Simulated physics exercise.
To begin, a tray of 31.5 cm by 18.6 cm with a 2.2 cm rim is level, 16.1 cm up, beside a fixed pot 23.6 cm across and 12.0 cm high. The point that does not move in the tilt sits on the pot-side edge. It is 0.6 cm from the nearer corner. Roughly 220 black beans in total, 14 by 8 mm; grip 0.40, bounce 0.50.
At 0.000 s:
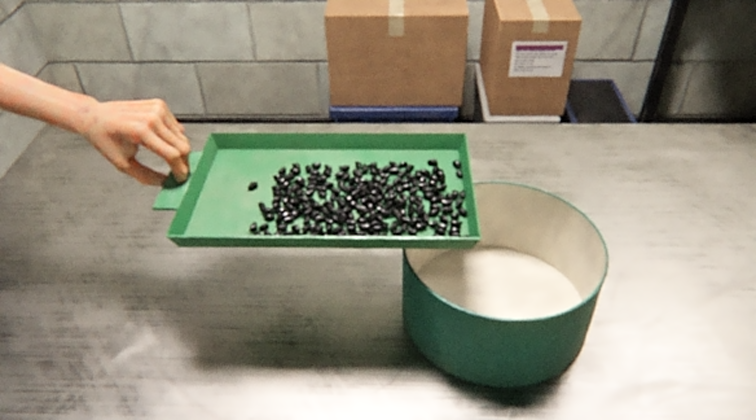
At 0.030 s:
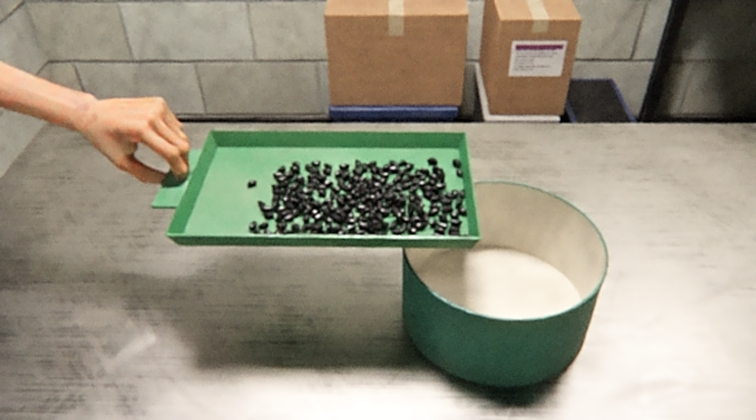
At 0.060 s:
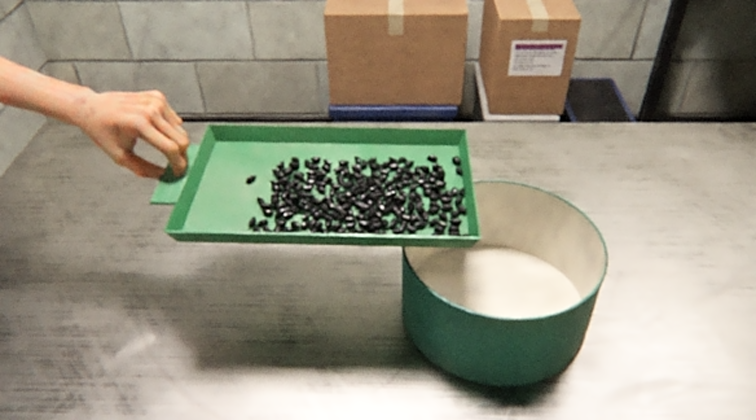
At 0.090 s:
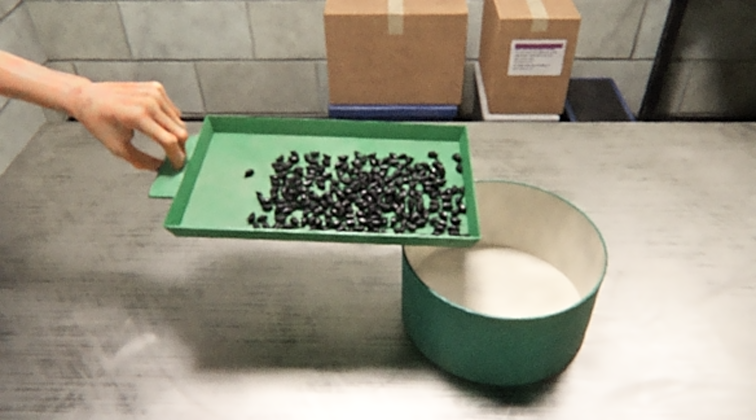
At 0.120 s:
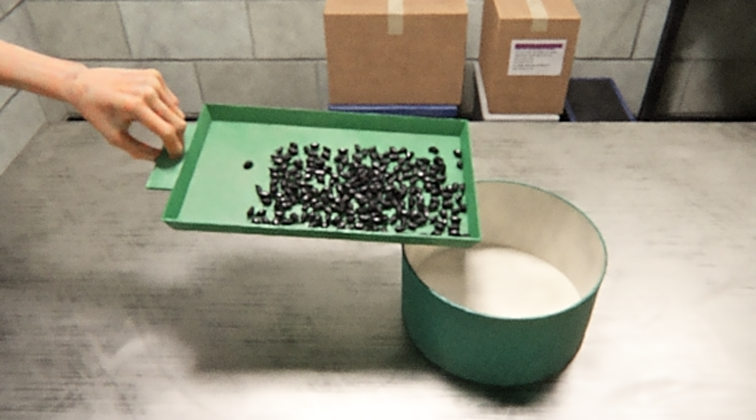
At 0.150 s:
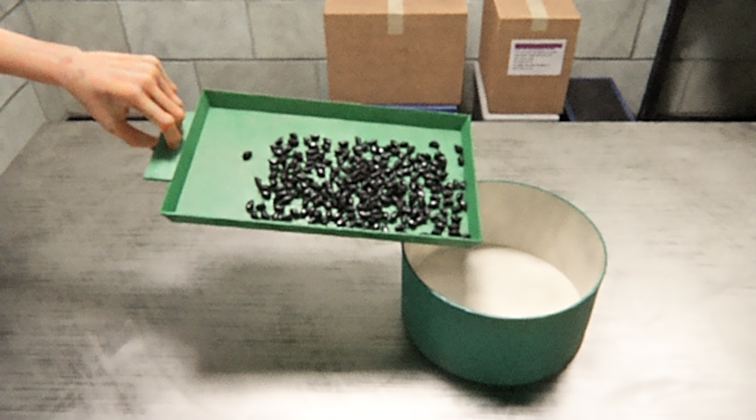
A hand reaches in from the left over a worn grey metal table, seen from slightly above, with pale wall tiles and two cardboard boxes behind. It grips the tab of a shallow green tray scattered with shiny black beans, whose right end overlaps a round green pot with a pale interior. The hand lifts the tray's left end slightly, tilting it gently toward the pot, while the beans barely shift.
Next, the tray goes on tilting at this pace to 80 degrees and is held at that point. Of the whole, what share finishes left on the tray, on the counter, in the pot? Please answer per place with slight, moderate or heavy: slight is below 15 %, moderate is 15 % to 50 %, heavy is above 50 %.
Per place: Left on the tray slight, counter moderate, pot heavy.
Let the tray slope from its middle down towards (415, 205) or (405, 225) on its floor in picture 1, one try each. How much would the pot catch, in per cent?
Near 95 and 95 per cent, in that order.
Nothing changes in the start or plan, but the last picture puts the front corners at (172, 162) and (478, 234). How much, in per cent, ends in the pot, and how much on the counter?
Pot: 95, counter: 0.
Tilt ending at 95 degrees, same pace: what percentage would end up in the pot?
It would be near 65 per cent.
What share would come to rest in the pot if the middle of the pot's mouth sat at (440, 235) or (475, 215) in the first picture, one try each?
Roughly 20 per cent, then 0 per cent.
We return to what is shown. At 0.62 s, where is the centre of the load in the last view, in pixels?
The middle of the load should be near (443, 214) then.
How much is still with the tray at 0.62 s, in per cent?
Value: About 95%.
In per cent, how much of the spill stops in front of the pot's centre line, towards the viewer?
Roughly 100 per cent.
After 0.43 s, tilt 45 degrees; the tray holds 100 %, the pot 0 %.
After 0.62 s, tilt 68 degrees; the tray holds 95 %, the pot 0 %.
Then, at 0.93 s, tilt 80 degrees; the tray holds 10 %, the pot 55 %.
In the end, at 2.1 s, tray 0 %, counter 35 %, pot 65 %.
